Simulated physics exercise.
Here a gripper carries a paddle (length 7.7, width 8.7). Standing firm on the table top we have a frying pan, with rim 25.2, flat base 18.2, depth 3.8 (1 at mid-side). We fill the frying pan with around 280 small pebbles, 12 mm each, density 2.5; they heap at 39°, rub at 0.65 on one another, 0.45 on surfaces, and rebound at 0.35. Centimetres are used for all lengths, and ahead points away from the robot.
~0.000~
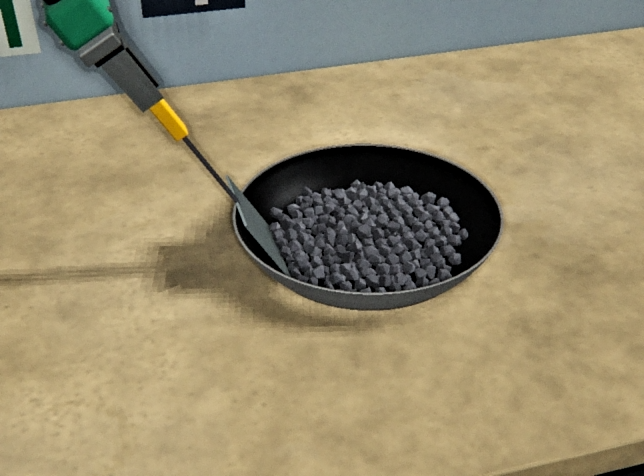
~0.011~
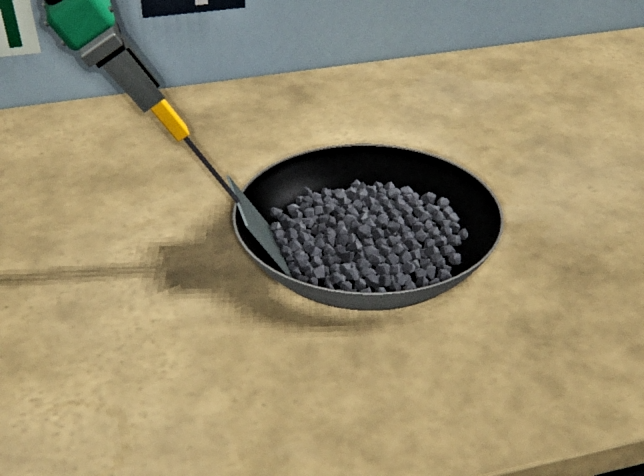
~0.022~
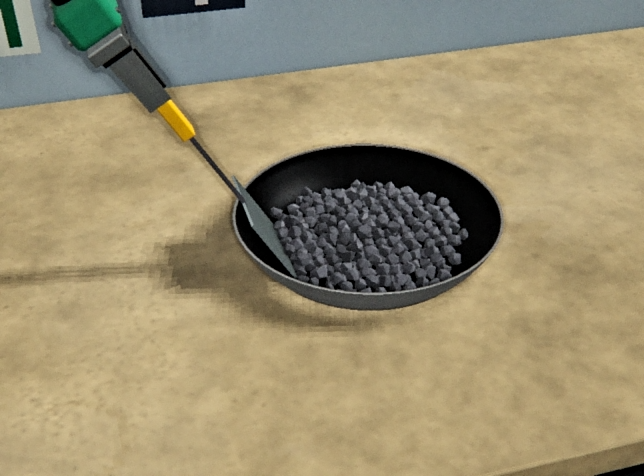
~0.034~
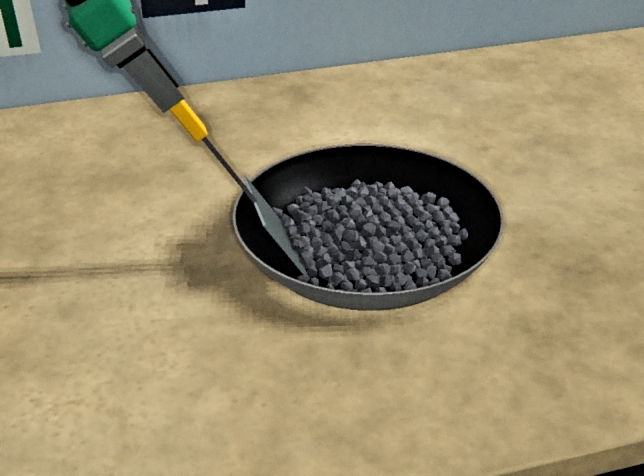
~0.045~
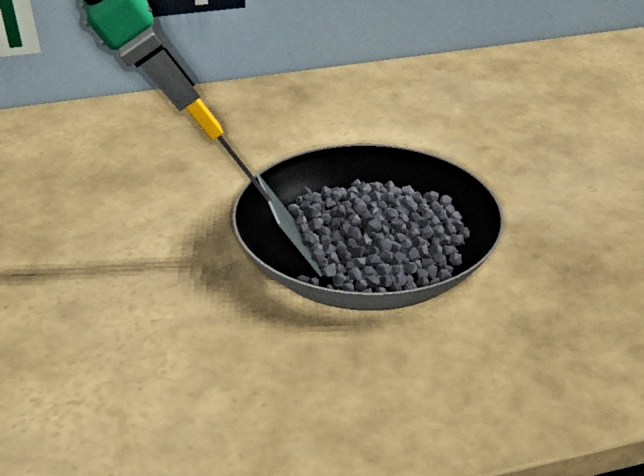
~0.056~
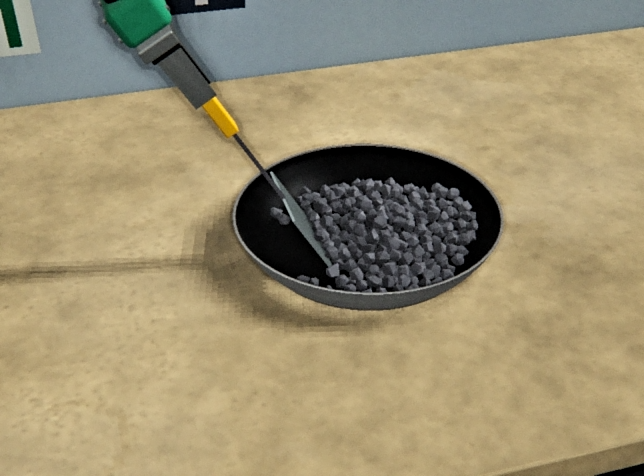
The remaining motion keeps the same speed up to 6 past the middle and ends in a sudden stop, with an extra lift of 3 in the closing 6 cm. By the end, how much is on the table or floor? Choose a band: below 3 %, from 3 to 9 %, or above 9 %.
That share falls above 9 %.
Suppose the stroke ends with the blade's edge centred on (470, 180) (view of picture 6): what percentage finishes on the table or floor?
Estimate: Approx. 45 %.
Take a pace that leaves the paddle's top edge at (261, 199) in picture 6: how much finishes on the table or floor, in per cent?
Near 5 in a hundred.
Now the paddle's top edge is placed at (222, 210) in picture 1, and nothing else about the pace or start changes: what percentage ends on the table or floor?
Some 25 per cent.
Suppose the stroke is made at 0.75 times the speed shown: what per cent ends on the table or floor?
Around 10 percent would finish on the table or floor.
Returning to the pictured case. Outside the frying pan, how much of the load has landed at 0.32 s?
15 %.
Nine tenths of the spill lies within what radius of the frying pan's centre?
About 30 cm from the centre.
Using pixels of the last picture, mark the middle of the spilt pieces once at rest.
Roughly at (556, 210) in the final view.
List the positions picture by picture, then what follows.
In the first frame, paddle top edge at (235, 199), sloping 60°; upper third of the load around (352, 229), from x 275 to 465, top at y 185; 282 in the frying pan.
In the second frame, paddle top edge at (236, 199), sloping 60°; upper third of the load around (352, 229), from x 275 to 465, top at y 185.
In the third frame, paddle top edge at (242, 200), sloping 60°; upper third of the load around (351, 229), from x 275 to 465, top at y 185.
In the fourth frame, paddle top edge at (253, 199), sloping 60°; upper third of the load around (355, 227), from x 275 to 465, top at y 185.
In the fifth frame, paddle top edge at (268, 198), sloping 60°; upper third of the load around (362, 224), from x 275 to 465, top at y 185.
In the sixth frame, paddle top edge at (282, 195), sloping 60°; upper third of the load around (377, 218), from x 275 to 470, top at y 185; 282 in the frying pan.
After 0.08 s, sloping 60°, highest piece 5 above the table; 282 in the frying pan.
After 0.11 s, sloping 60°, highest piece 7 above the table; 279 in the frying pan, 3 on the blade or in flight.
After 0.32 s, sloping 60°, highest piece 5 above the table; 234 in the frying pan, 47 on the table or floor, 1 on the blade or in flight.
After 1.37 s, sloping 60°, highest piece 5 above the table; 234 in the frying pan, 48 on the table or floor.
At rest, 234 in the frying pan, 48 on the table or floor. That is 17 % on the table or floor.
